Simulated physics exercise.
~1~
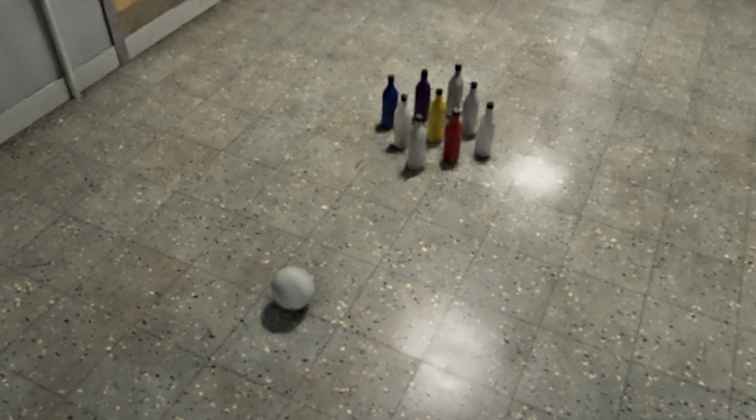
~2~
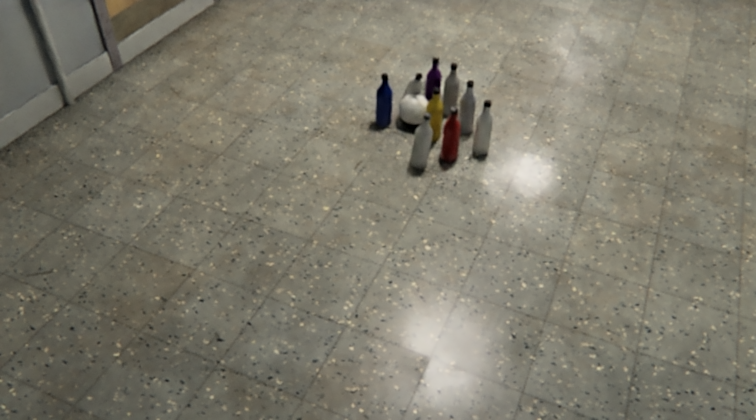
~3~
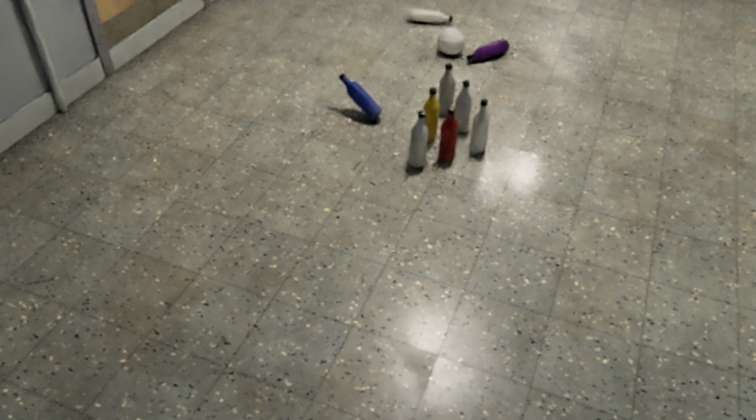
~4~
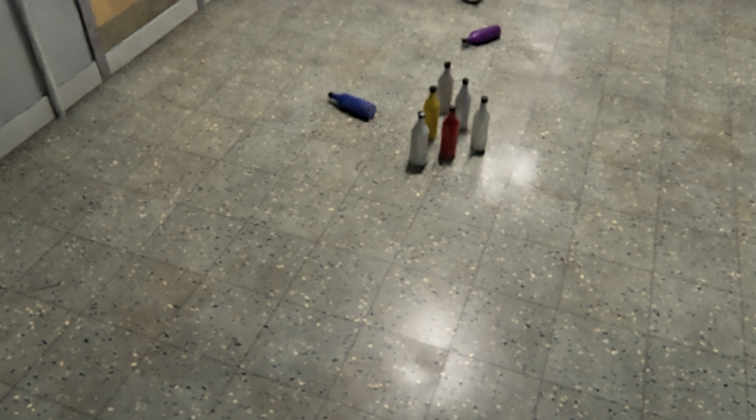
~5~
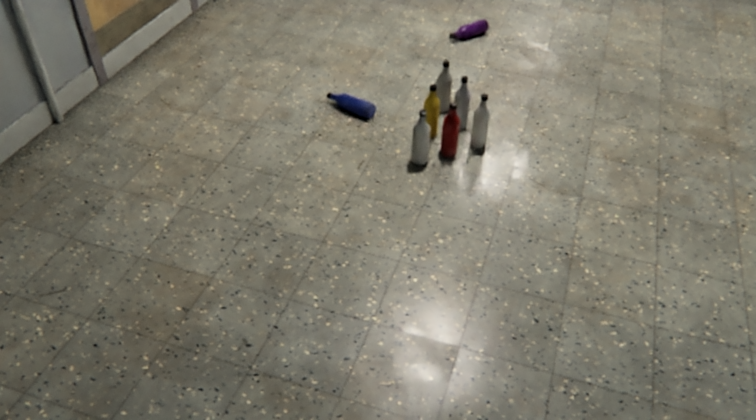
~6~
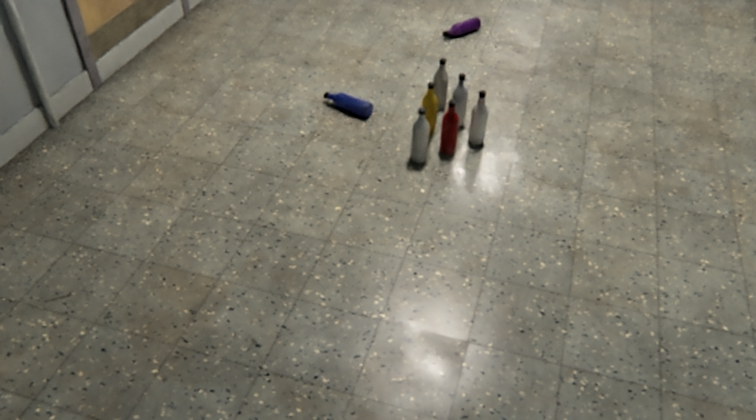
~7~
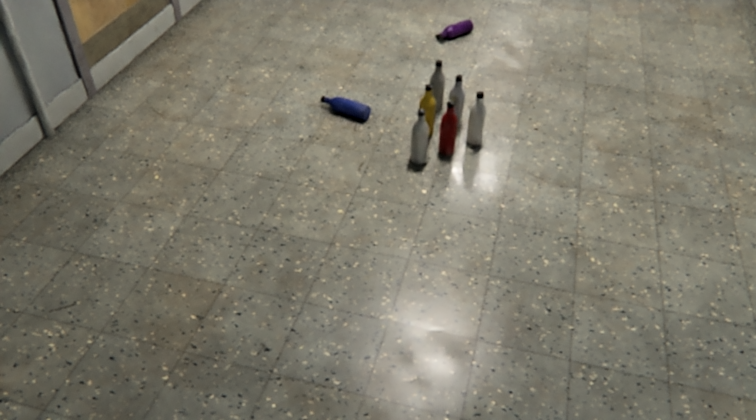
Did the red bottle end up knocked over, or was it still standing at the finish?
The red bottle was still standing upright at the finish.
